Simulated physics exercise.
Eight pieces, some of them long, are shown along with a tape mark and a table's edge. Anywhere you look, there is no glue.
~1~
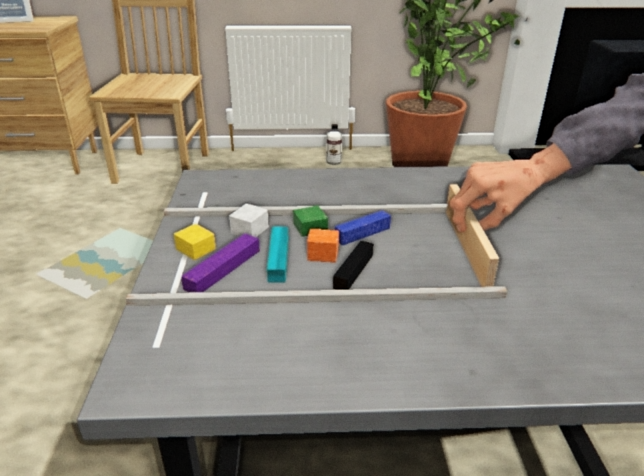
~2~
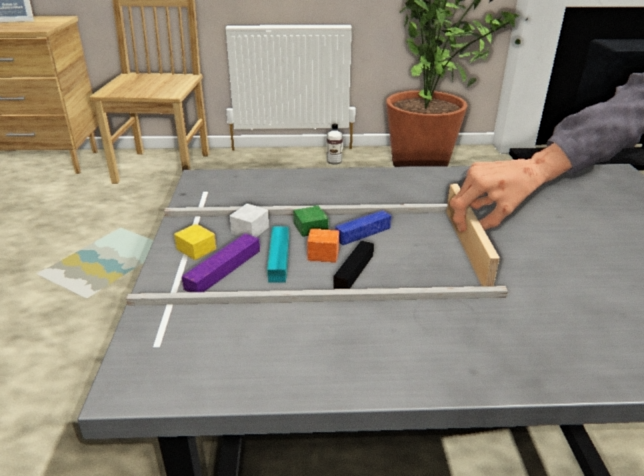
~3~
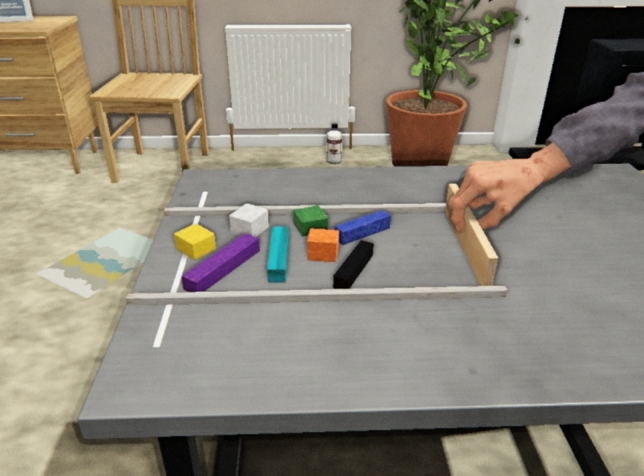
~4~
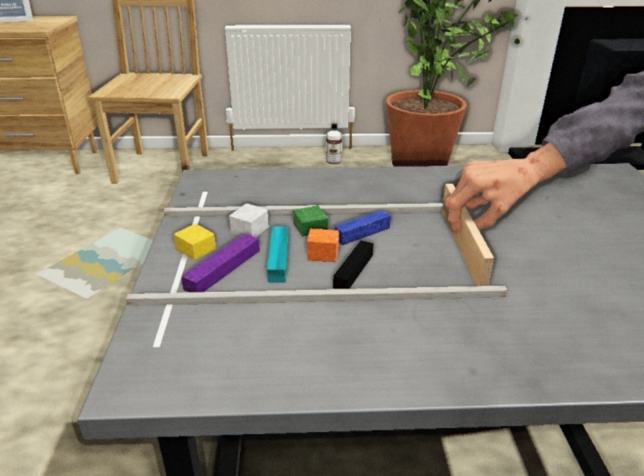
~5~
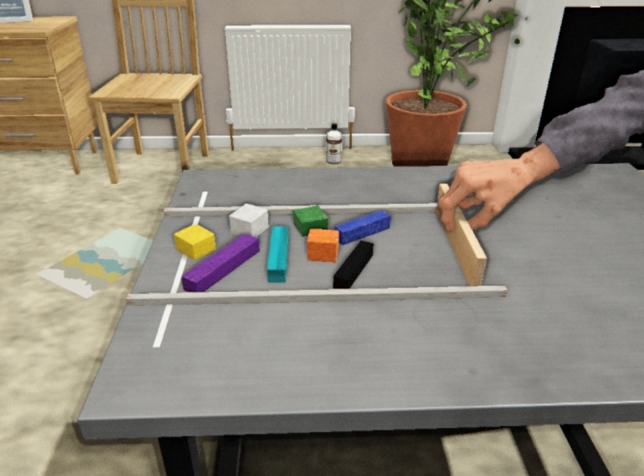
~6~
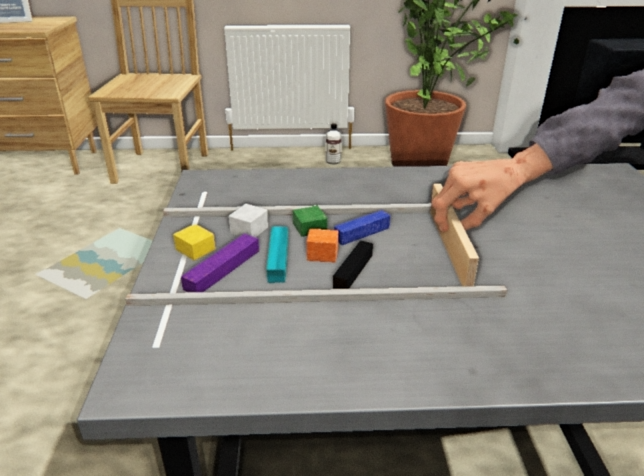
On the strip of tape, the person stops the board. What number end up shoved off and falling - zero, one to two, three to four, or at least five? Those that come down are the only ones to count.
Looks like three or four of them go over the edge, I'd say.
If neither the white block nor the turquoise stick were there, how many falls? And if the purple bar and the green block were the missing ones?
First try 2, second try 2.
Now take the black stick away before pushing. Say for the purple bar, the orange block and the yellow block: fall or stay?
As for the purple bar, it is not retained; the orange block is retained; the yellow block is not retained.
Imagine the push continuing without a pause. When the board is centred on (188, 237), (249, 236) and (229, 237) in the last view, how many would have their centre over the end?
The counts would come out as 4, 0 and 1.
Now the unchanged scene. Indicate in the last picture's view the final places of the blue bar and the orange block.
The blue bar finishes at (173, 238); the orange block finishes at (149, 260).
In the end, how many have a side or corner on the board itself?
The count in contact is 2.
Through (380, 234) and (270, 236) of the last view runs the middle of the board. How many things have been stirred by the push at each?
The count reaches 1 first and 8 second.
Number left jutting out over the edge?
Overhanging ones - 2.
Soon after, none off yet; yellow block at rest near (195, 242); purple bar at rest near (222, 263); white block at rest near (249, 222).
Then, none off yet; yellow block moved a little near (184, 241); purple bar moved a little near (196, 264); white block moved a little near (234, 223).
Further on, none off yet; yellow block tipped well over near (131, 257); purple bar moved about its own width near (150, 265); white block moved well along near (175, 227).
At rest, the number that fall off is three or four; fallen, turquoise stick, white block, purple bar and yellow block.
